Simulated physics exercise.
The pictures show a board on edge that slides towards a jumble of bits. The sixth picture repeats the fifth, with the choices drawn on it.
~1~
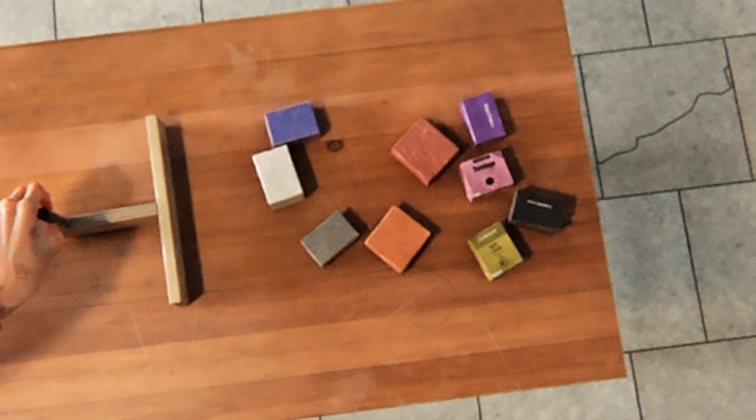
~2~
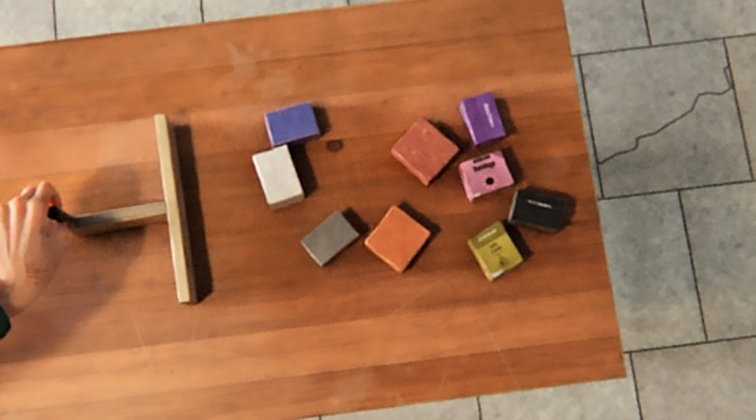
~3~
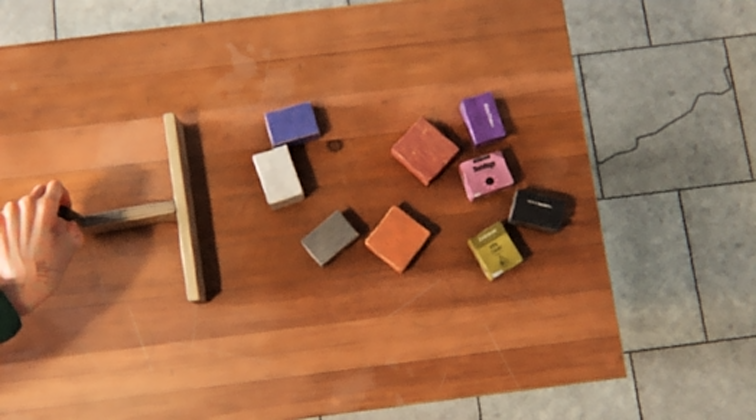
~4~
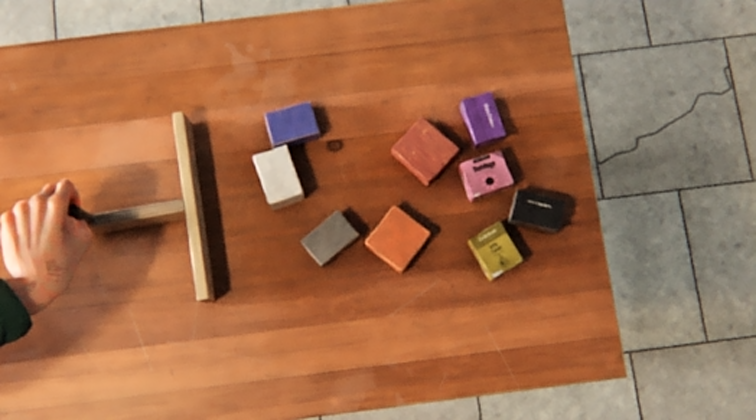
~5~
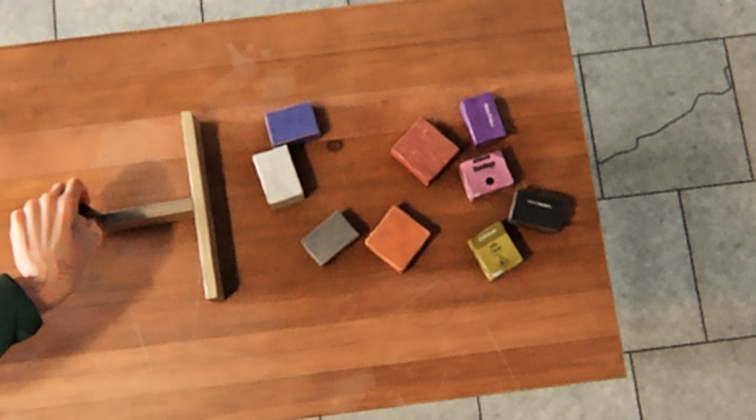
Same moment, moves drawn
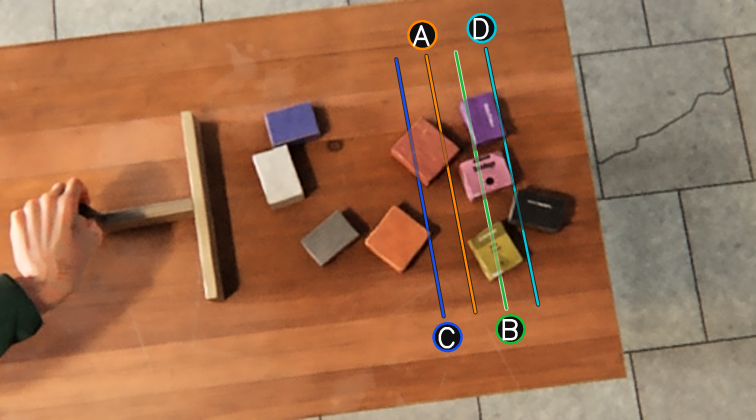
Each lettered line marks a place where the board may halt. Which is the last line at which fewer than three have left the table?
D.
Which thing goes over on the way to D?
The purple packet goes over.
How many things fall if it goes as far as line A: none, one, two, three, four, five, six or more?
In all, none.
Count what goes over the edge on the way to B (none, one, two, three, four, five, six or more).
In all, none.
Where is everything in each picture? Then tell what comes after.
Orange block (398, 240); yellow packet (495, 251); black packet (536, 213), in the first frame.
Board (172, 206); red block (425, 152), in the second frame.
Board (181, 205); purple packet (482, 121), in the third frame.
Board (190, 204); pink box (485, 176), in the fourth frame.
Board (199, 203); orange block (398, 240); yellow packet (495, 251); black packet (536, 213), in the fifth frame.
On the marked copy, A at (450, 181); B at (480, 177); C at (419, 185); D at (511, 174).
Taking D. A third of the way, board (312, 189); blue block (333, 122); grey block (355, 231).
Two thirds of the way, board (424, 176); purple packet (513, 114); yellow packet (529, 265).
When it is over, board (512, 165); purple packet over the edge; black packet (581, 204); one fallen.
As for the rest, A is within the limit but short; B is within the limit but short; C is within the limit but short.
